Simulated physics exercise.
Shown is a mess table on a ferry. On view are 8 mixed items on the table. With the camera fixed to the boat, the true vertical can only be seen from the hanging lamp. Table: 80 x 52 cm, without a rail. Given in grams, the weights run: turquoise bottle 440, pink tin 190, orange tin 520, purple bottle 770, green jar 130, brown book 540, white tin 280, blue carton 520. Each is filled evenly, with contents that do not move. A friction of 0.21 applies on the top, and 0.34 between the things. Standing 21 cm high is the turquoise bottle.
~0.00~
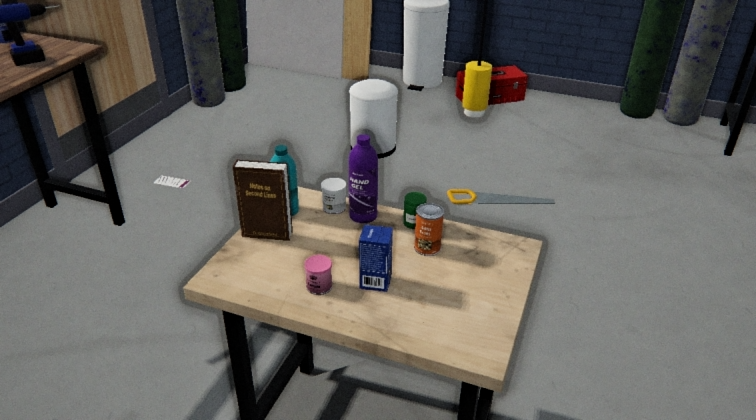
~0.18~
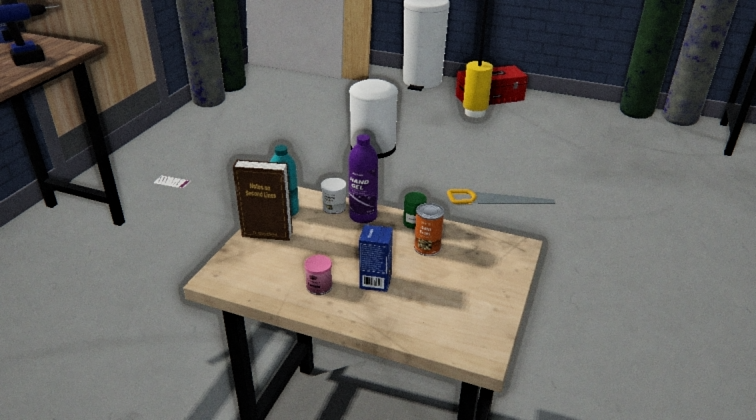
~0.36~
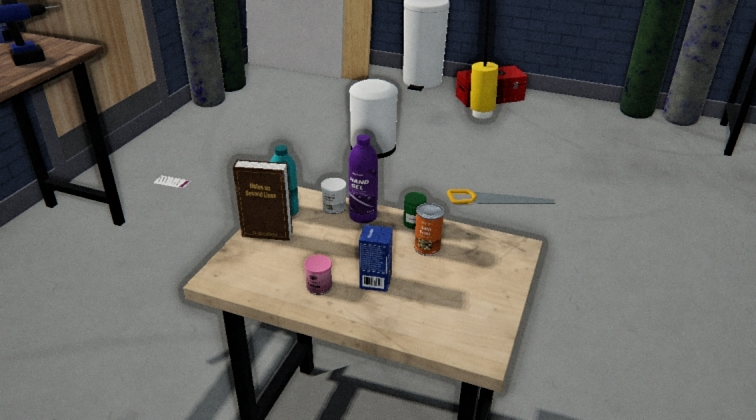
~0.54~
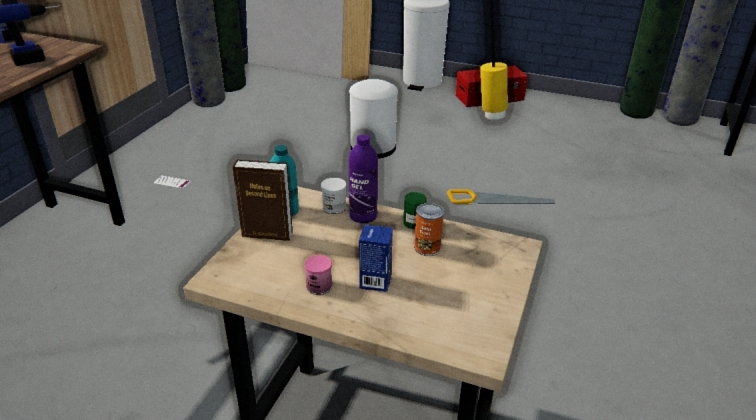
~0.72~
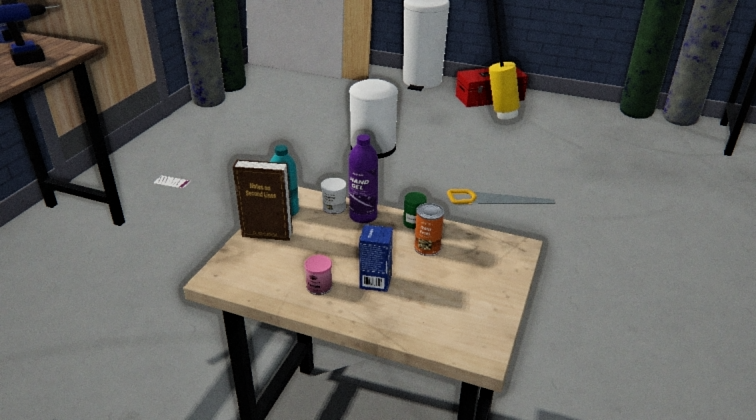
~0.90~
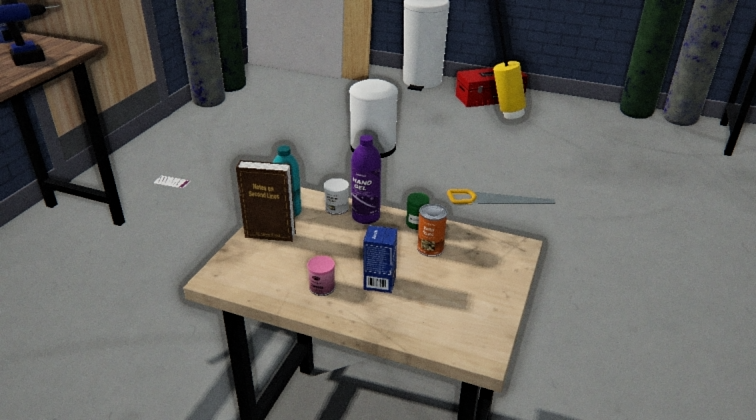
Yellow hanging lamp swinging gradually right behind a wooden table, where bottles, tins, a book and carton then shift slightly right.
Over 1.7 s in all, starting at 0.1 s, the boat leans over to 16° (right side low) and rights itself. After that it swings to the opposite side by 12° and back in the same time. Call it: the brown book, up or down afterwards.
Up.
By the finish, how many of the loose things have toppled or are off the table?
In total, 0.
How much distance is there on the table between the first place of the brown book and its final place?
I'd say about 14 cm between start and finish.
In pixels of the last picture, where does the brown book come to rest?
It comes to rest near (312, 213).
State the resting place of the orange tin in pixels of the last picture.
(479, 241), roughly.
Around 1.10 s, floor tilted 15°, right side down; brown book shifted 5 cm near (279, 205); blue carton shifted 5 cm; turquoise bottle shifted 4 cm.
Around 1.30 s, floor tilted 10°, right side down; brown book shifted 10 cm near (296, 209); blue carton shifted 11 cm; turquoise bottle shifted 10 cm.
Around 1.40 s, floor tilted 7°, right side down; brown book shifted 12 cm near (305, 211); blue carton shifted 14 cm; turquoise bottle shifted 12 cm.
Finally (4.0 s), not toppled but over 5 cm from the start, turquoise bottle, pink tin, orange tin, purple bottle, green jar, brown book, white tin and blue carton. In the last view, brown book near (312, 213).
